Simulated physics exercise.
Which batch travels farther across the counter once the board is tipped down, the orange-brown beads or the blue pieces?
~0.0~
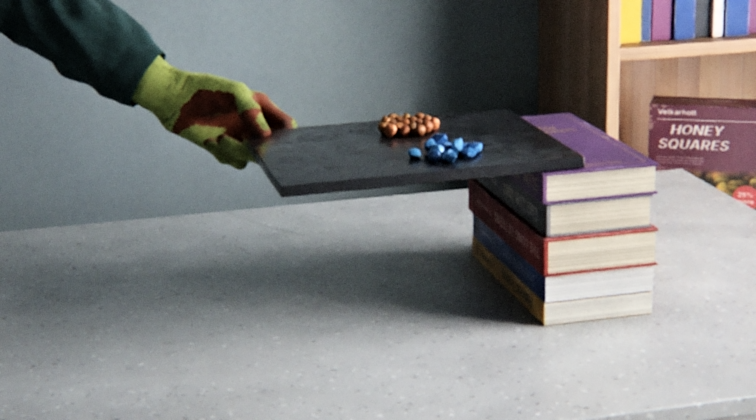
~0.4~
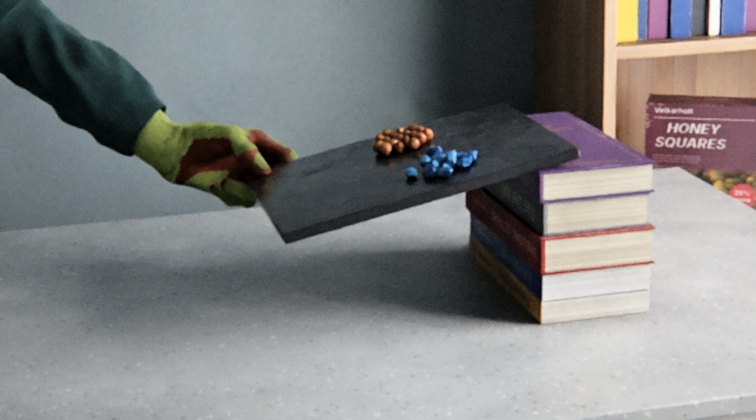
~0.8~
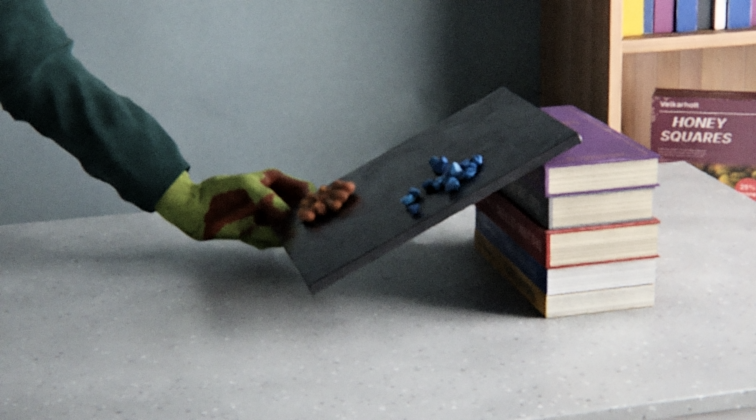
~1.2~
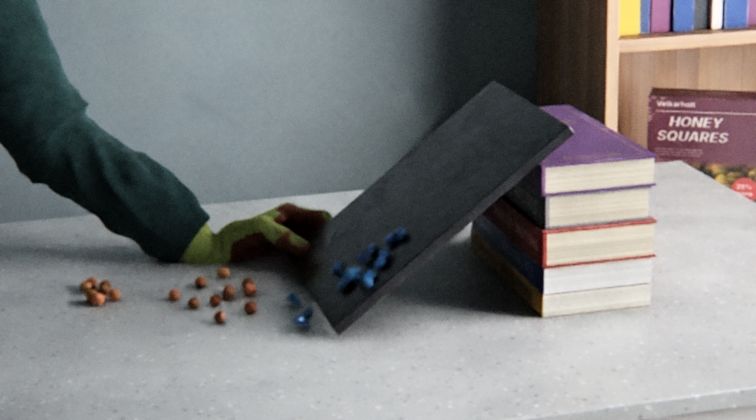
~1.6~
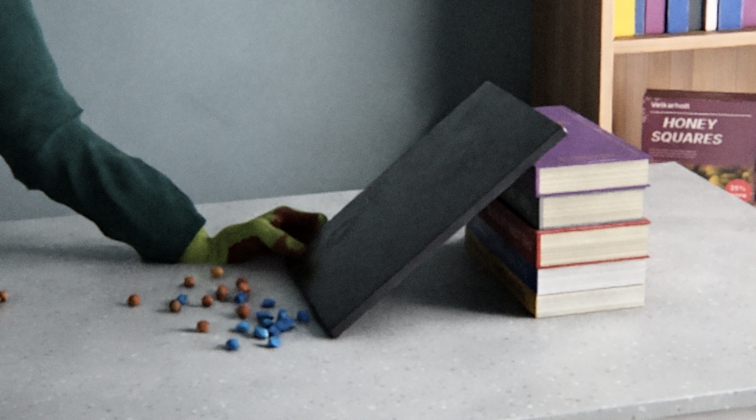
The orange-brown beads travel farther, with one of them ending up well off to the left, while the blue pieces stay closer to the foot of the board.
